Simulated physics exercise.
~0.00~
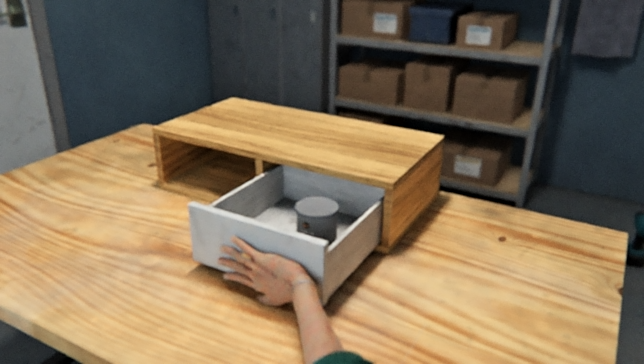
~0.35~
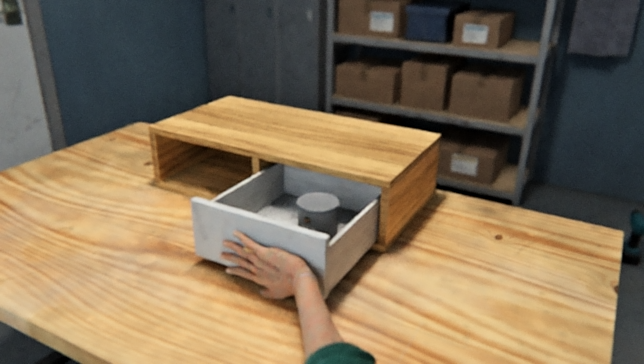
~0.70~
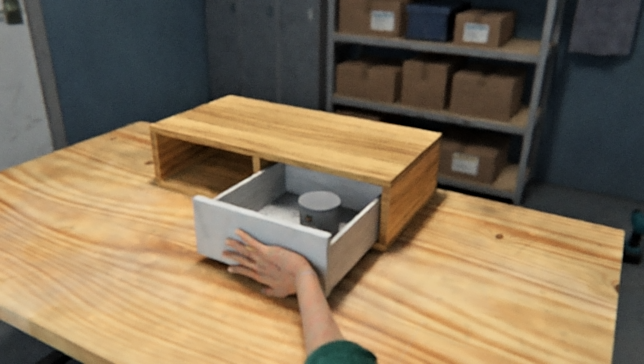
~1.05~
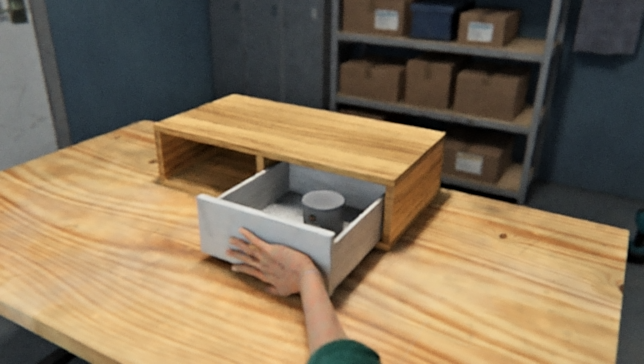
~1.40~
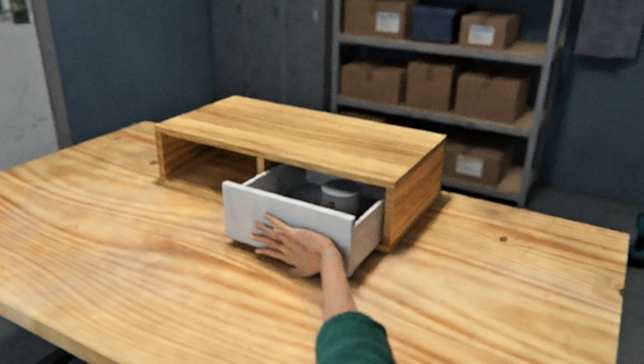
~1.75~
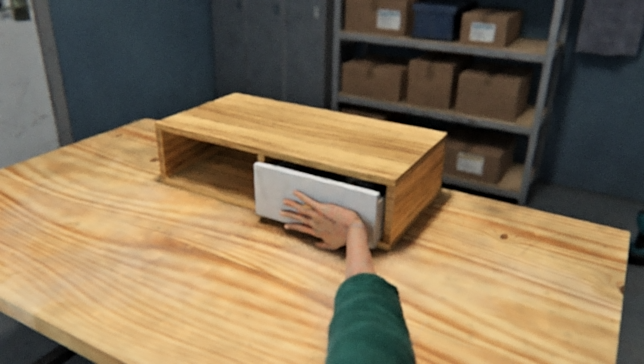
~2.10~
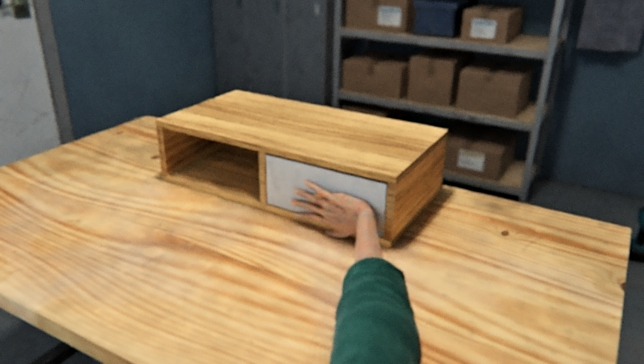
On a wooden table in a storage room, a hand pushing a white drawer holding a grey tin into a low cabinet until flush.
